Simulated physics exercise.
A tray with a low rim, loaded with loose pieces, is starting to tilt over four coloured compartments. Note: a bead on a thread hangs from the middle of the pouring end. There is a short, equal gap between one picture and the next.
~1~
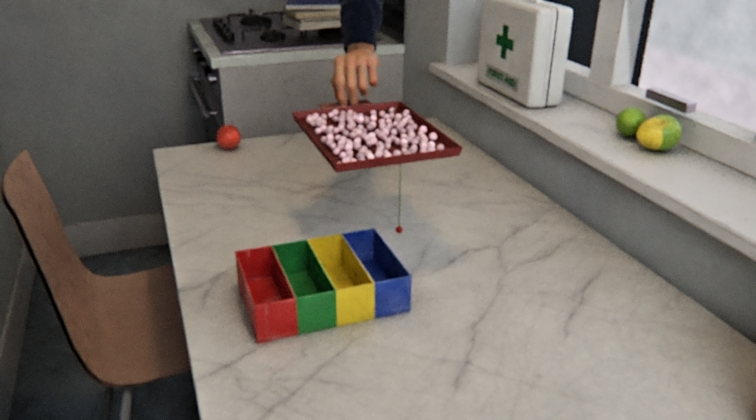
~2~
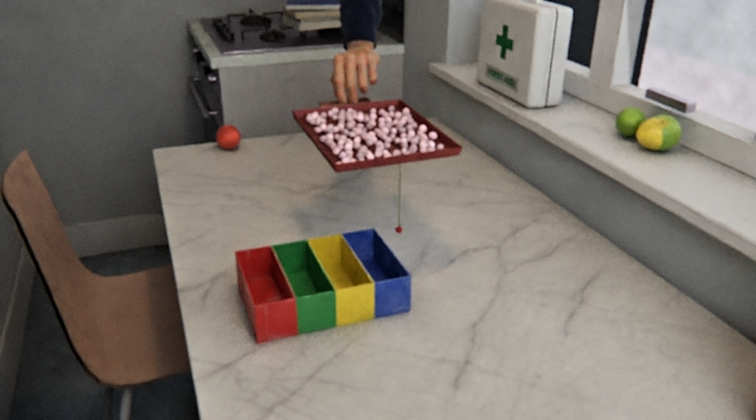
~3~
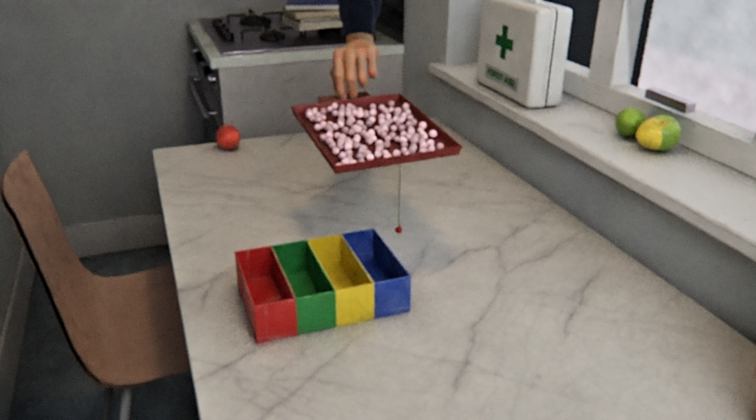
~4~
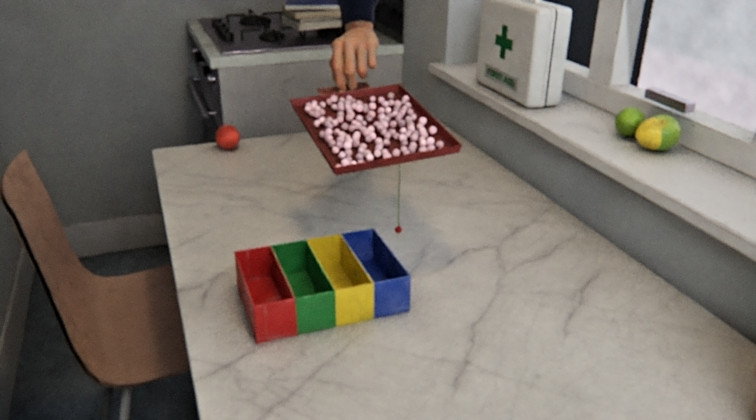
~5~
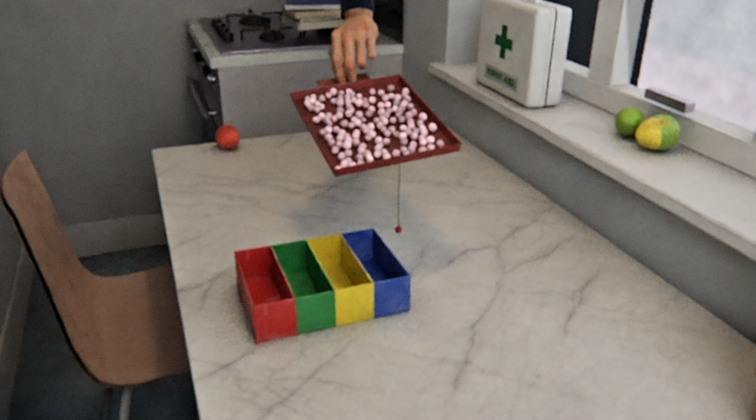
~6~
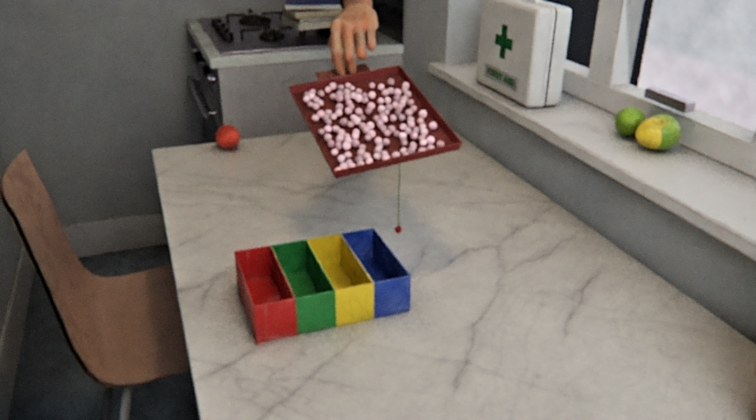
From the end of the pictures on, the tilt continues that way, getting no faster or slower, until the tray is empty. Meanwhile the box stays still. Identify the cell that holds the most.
The yellow cell holds the most.
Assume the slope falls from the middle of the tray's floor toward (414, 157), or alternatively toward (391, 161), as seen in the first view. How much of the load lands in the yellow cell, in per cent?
Lab note: Try one about 0 %, try two 20 %.
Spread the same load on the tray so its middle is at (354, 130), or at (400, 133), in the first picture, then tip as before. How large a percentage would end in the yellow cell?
Share in order: Roughly 50 %, 50 %.
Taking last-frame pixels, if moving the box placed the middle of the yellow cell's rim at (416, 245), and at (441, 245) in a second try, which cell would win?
The first position gives the red one, and the second gives the red one.
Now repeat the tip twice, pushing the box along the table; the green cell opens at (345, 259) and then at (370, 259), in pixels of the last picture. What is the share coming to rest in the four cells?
Some 90 percent, followed by some 90 percent.
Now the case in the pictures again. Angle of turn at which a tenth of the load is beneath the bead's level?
Roughly 70 degrees.
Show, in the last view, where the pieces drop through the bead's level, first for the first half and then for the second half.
For the early half I get (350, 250), and for the late half (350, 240).
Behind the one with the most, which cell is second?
Second place: The cell in blue.
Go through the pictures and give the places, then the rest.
Corners of the pouring end (336, 163) and (460, 147), level; middle of the load (364, 136), sugar pearls; bead on its thread (399, 230); red cell (276, 317); green cell (317, 309); yellow cell (355, 301); blue cell (393, 294), in the first frame.
Corners of the pouring end (336, 163) and (459, 147), level; middle of the load (364, 136), in the second frame.
Corners of the pouring end (336, 165) and (459, 146), tipped barely, lowest at the left corner; middle of the load (364, 133), in the third frame.
Corners of the pouring end (335, 167) and (459, 144), tipped a little, lowest at the left corner; middle of the load (363, 130), in the fourth frame.
Corners of the pouring end (335, 168) and (459, 143), tipped a little, lowest at the left corner; middle of the load (363, 127), in the fifth frame.
Corners of the pouring end (335, 170) and (459, 142), tipped clearly, lowest at the left corner; middle of the load (362, 126), almost all on the move; red cell (276, 317); green cell (316, 309); yellow cell (355, 301); blue cell (392, 294), in the sixth frame.
Just after the last frame, tray tipped steeply; almost all on the tray; just a few in the yellow cell; just a few in the blue cell; just a few falling or outside the box.
A moment on, tray tipped right over; about a tenth on the tray; roughly half in the yellow cell; roughly a quarter in the blue cell; just a few in the green cell; roughly a quarter falling or outside the box.
Further on, tray tipped past a quarter turn; roughly two thirds in the yellow cell; roughly a quarter in the blue cell; just a few in the green cell; just a few in the red cell; about a tenth falling or outside the box.
When it is over, tray tipped past a quarter turn; roughly two thirds in the yellow cell; roughly a quarter in the blue cell; just a few in the green cell; just a few in the red cell; about a tenth outside the box.
